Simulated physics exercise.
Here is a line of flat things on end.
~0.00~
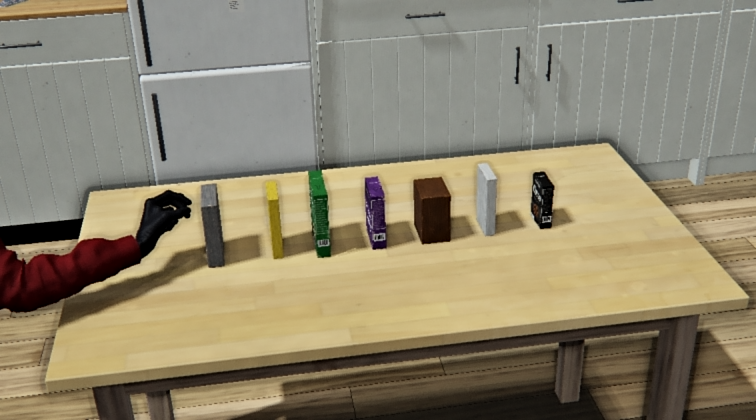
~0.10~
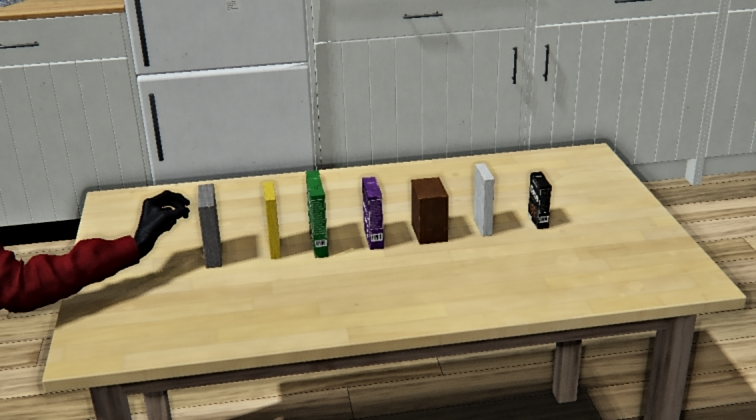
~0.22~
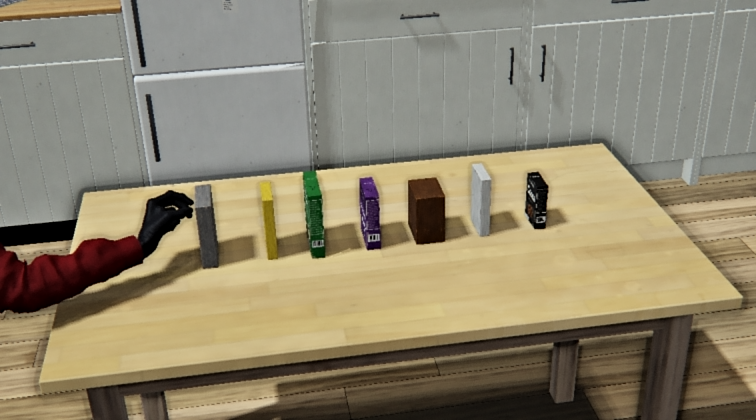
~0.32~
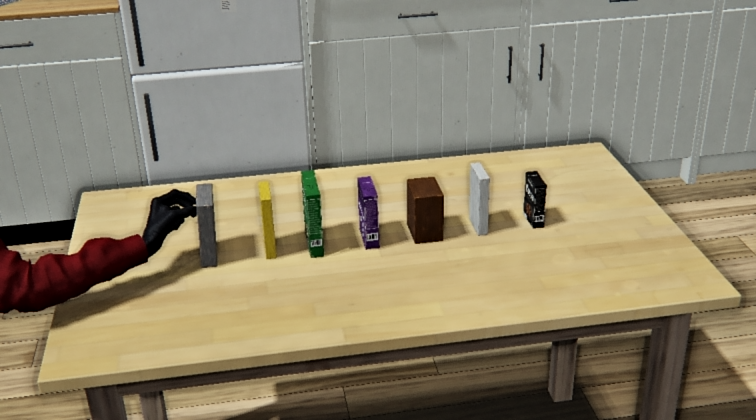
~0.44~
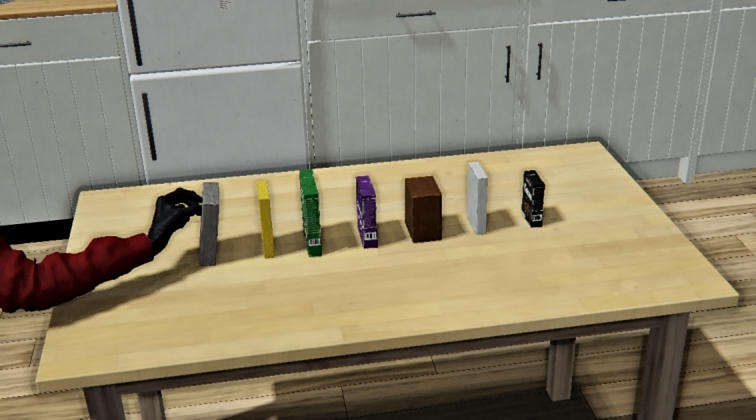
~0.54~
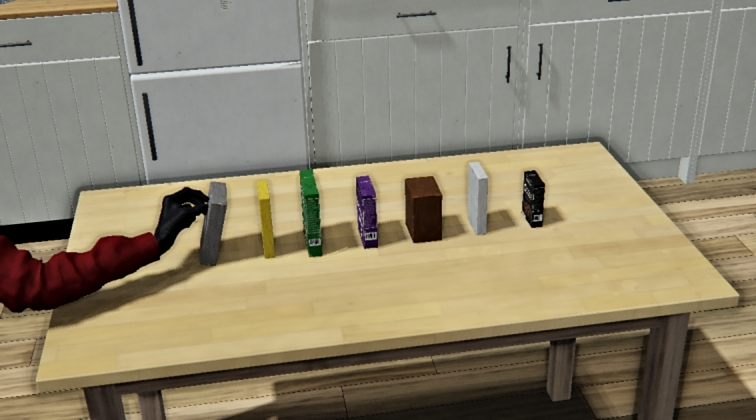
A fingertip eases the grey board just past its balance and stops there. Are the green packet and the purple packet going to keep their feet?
The green packet topples; the purple packet topples.
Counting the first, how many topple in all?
7 of them.
After 0.94 s, grey board 79° over; green packet tipped 40° from how it was near (336, 214); purple packet tipped 5° from how it was near (370, 211); yellow board tipped 55° from how it was.
After 1.14 s, grey board 80° over; green packet tipped 70° from how it was near (349, 224); purple packet tipped 52° from how it was near (396, 214); yellow board tipped 70° from how it was.
After 1.44 s, grey board 81° over; green packet on its side near (351, 226); purple packet on its side near (404, 222); yellow board tipped 70° from how it was.
After 1.64 s, grey board 81° over; purple packet on its side near (407, 227); green packet on its side near (352, 226); white block on its side.
At rest (3.8 s), tipped over on the table, brown block, green packet, purple packet, white block and yellow board. Seen from the same camera at the end, green packet near (353, 226), purple packet near (407, 227).
